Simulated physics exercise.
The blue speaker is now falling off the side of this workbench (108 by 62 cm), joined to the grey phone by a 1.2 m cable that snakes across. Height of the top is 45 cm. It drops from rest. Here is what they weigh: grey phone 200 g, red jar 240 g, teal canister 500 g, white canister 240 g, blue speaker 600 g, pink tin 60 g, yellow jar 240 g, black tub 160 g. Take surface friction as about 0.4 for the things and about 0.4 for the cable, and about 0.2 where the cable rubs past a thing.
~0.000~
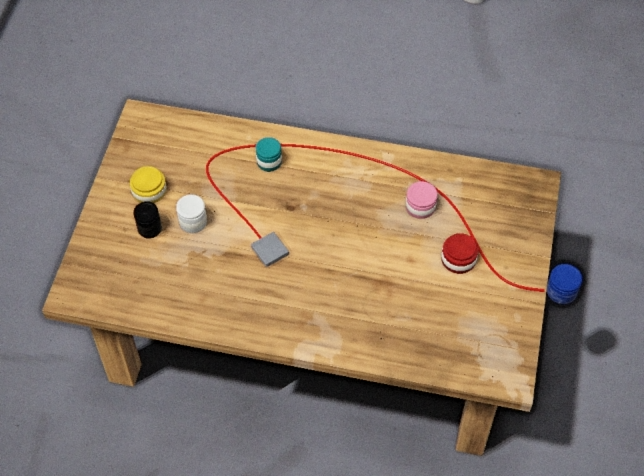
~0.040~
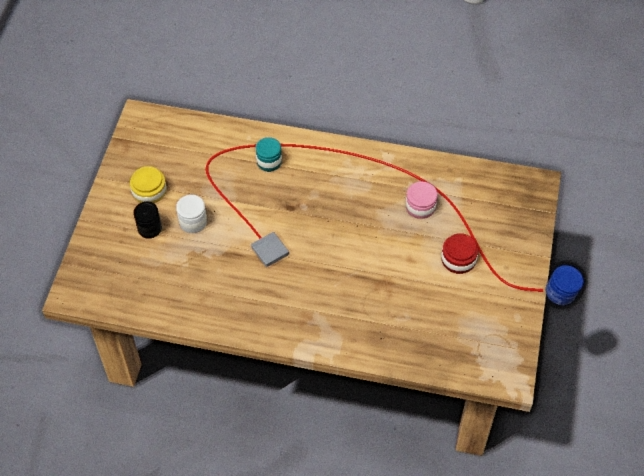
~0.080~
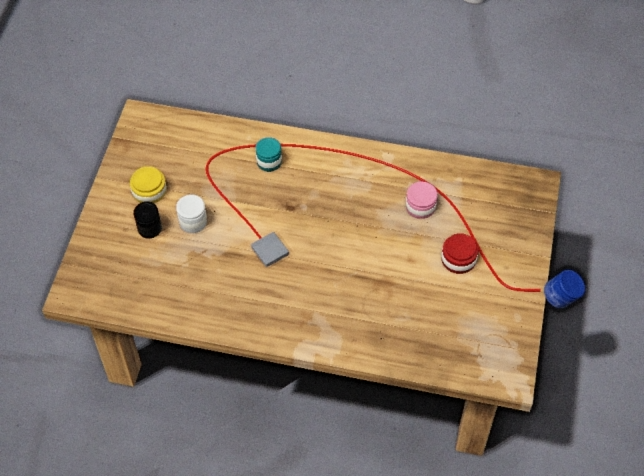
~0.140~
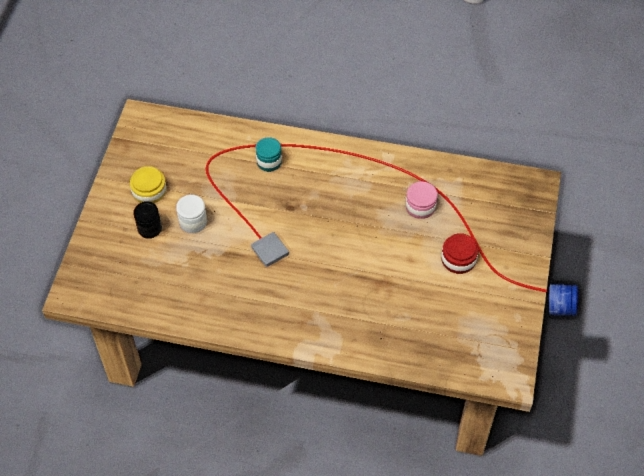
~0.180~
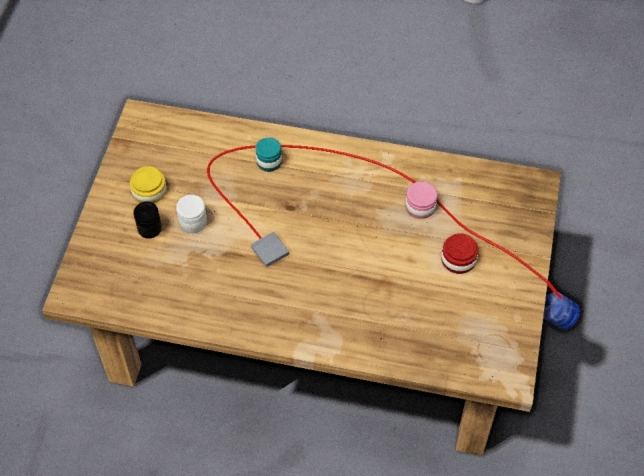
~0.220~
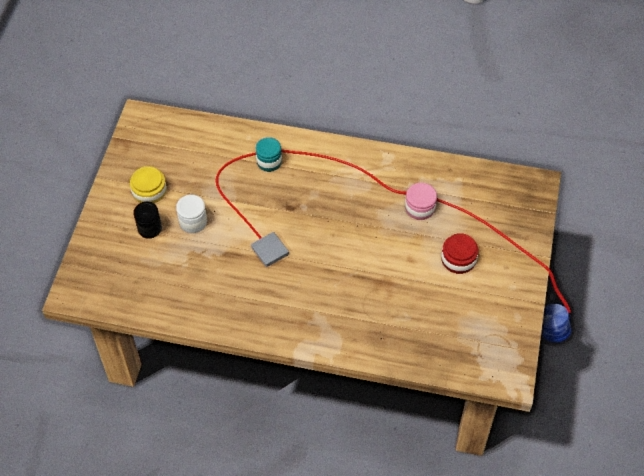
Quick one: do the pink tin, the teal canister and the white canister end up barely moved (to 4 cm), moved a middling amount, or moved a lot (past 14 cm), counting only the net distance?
Pink tin: Intermediate movement, teal canister: Intermediate movement, white canister: Negligible movement.
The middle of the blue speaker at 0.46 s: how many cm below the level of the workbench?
40 cm.
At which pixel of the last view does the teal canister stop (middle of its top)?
It comes to rest at roughly (299, 173).
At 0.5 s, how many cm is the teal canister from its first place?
Displacement: Approx. 9 cm.
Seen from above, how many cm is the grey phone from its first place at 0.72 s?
Shift measured from above: Near 14 cm.
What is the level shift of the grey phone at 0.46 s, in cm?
Horizontal shift at stated time: Approx. 12 cm.
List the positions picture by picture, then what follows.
The first picture shows pink tin (422, 193); teal canister (268, 147); white canister (190, 206); cable runs through (498, 275) (440, 192) (351, 154) (253, 146) (230, 203).
The second picture shows blue speaker (567, 278); cable runs through (497, 275) (351, 154) (230, 203).
The third picture shows blue speaker (564, 289); cable runs through (496, 275) (351, 154) (230, 203).
The fourth picture shows blue speaker (563, 300); cable runs through (499, 274) (351, 154) (230, 203).
The fifth picture shows blue speaker (560, 311); cable runs through (526, 265) (354, 156) (230, 203).
The sixth picture shows pink tin (422, 195); teal canister (268, 147); white canister (190, 206); cable runs through (551, 274) (462, 210) (371, 175) (230, 203).
After 0.5 s, the cable's tail end at (274, 198); pink tin 9 cm off its start, teal canister 9 cm off its start, grey phone 11 cm off its start.
After 0.7 s, the cable's tail end at (275, 187); teal canister 11 cm off its start, pink tin 10 cm off its start, grey phone 15 cm off its start.
After 1.0 s, the cable's tail end at (275, 187); teal canister 11 cm off its start at (299, 173), pink tin 10 cm off its start at (414, 230), grey phone 15 cm off its start at (268, 195).
After 1.2 s, the cable's tail end at (275, 187); teal canister 11 cm off its start, pink tin 10 cm off its start, grey phone 15 cm off its start.
After 2.4 s, the cable's tail end at (275, 187); teal canister 11 cm off its start at (299, 173), pink tin 10 cm off its start at (414, 230), white canister 0 cm off its start at (191, 206), grey phone 15 cm off its start at (268, 195).
